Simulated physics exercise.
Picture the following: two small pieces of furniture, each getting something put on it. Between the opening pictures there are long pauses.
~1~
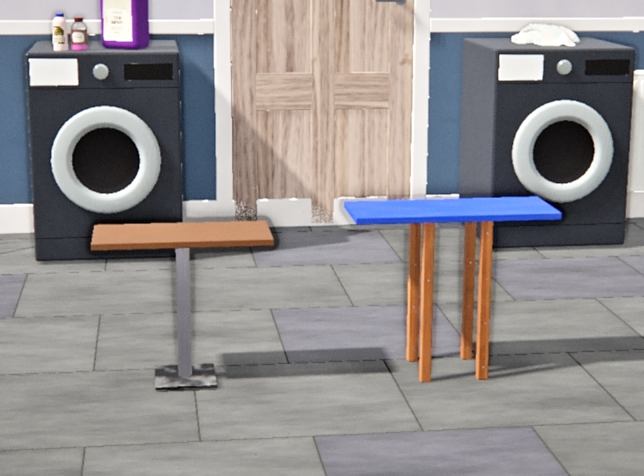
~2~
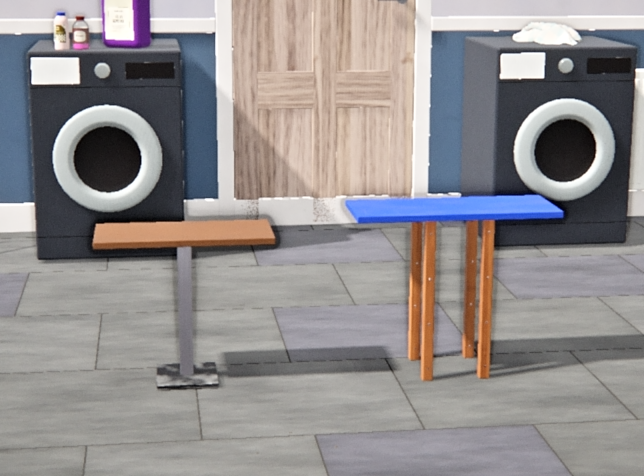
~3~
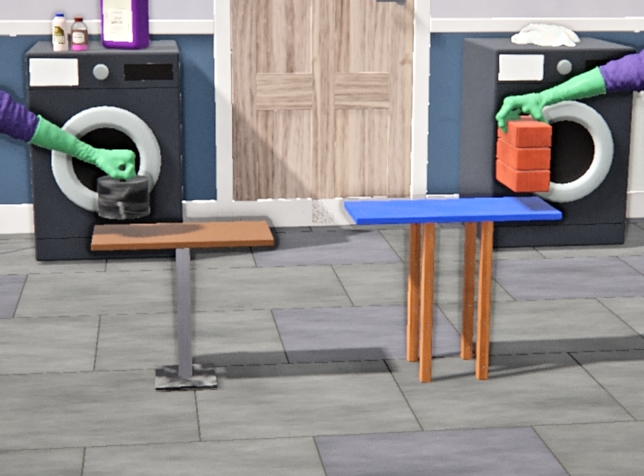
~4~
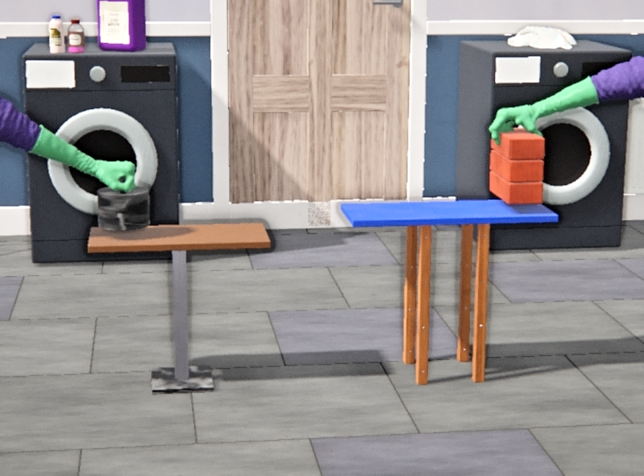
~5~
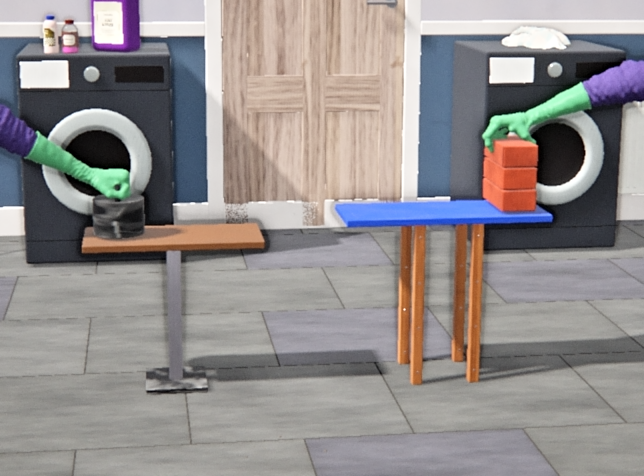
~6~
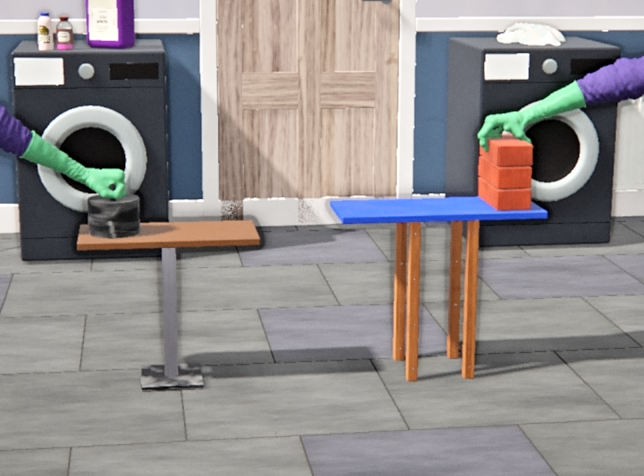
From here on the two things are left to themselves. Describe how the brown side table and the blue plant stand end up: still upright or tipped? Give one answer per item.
They end like this: The brown side table tipped, the blue plant stand tipped.
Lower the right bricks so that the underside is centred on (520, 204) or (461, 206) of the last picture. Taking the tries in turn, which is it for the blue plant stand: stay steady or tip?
The blue plant stand topples; does not tip.
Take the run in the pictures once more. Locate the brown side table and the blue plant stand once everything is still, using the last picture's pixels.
The first ends near (42, 306), the second near (560, 275).
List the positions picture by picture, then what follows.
In the first picture, brown side table (182, 235); blue plant stand (451, 210).
In the second picture, blue plant stand (452, 209).
In the third picture, still on the way; brown side table (182, 235); right bricks (523, 154).
In the fourth picture, still on the way; blue plant stand (447, 213); left weight (124, 208).
In the fifth picture, still on the way; brown side table (173, 238); right bricks (510, 173).
In the sixth picture, in place, still held; brown side table (168, 235); blue plant stand (437, 209); left weight (114, 215).
Then, 0.56 s on from there, brown side table turned 22° from its first pose near (110, 236); blue plant stand turned 24° from its first pose near (498, 208).
Then, 0.80 s on from there, brown side table turned 70° from its first pose near (39, 304); blue plant stand turned 67° from its first pose near (563, 272).
In the end, the brown side table overbalances, near (42, 306); the blue plant stand overbalances, near (560, 275).
